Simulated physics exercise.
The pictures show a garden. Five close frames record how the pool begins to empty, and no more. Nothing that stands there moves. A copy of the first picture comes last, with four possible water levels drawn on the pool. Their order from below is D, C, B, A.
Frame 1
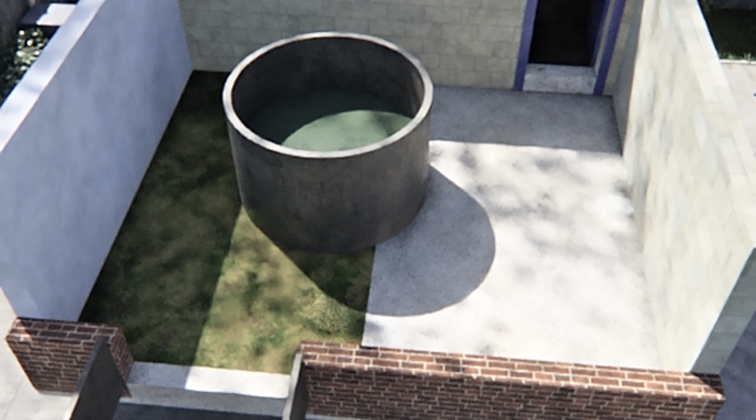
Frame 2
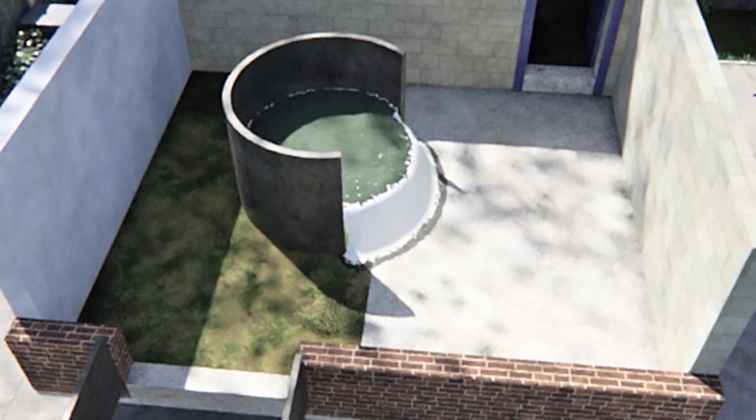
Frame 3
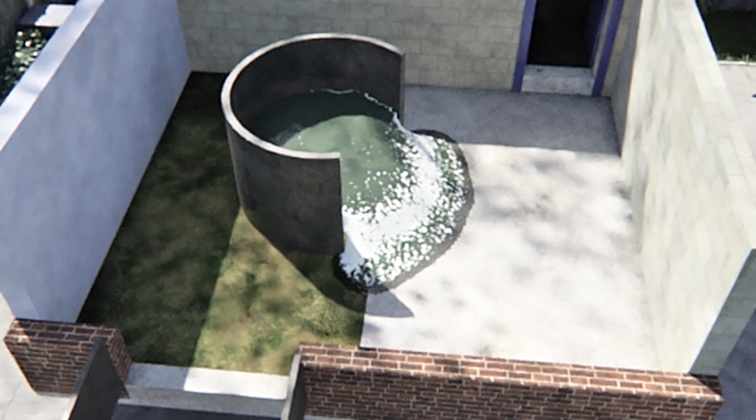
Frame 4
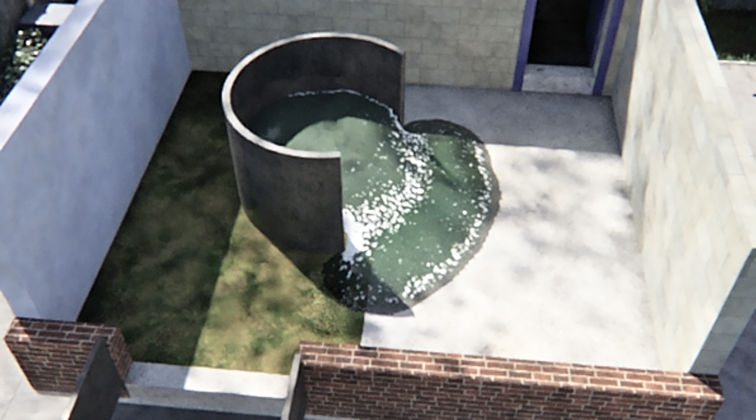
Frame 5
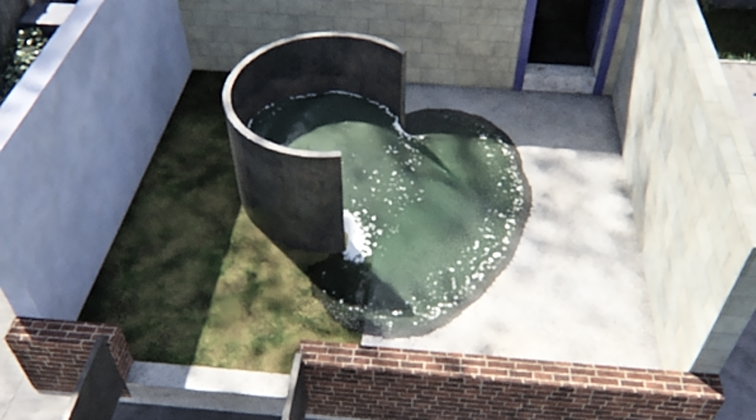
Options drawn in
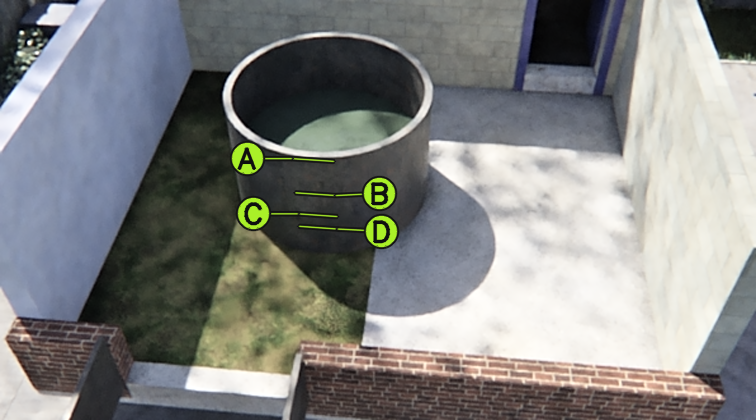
The clip shows a round, dark-walled pool of still green water in a walled garden; then part of its right side disappears, and the water pours out, spreading in a foamy, widening sheet across the pale paving and grass.
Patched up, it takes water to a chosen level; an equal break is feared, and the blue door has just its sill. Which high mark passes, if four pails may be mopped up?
Choose B.
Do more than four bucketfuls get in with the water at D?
No, that is safe.
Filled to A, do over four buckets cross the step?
Yes, it does.
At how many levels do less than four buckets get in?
Three.
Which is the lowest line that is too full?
The answer is A.
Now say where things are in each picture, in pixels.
The first picture shows water in the pool at rest, its middle at (332, 142); foot of the blue doorway at (558, 92); open gate at (209, 329).
The second picture shows front seen at (345, 224), 3 % of the ground wet.
The third picture shows front seen at (352, 281), 7 % of the ground wet.
The fourth picture shows front seen at (349, 299), 12 % of the ground wet.
The fifth picture shows front seen at (466, 118), 19 % of the ground wet.
On the marked copy, A at (312, 160); B at (315, 194); C at (317, 215); D at (318, 227); from the bottom up D, C, B, A.
With A, about 7 bucketfuls get in.
With B, a splash gets over, under a bucket.
With C, nothing gets over.
With D, nothing gets over.
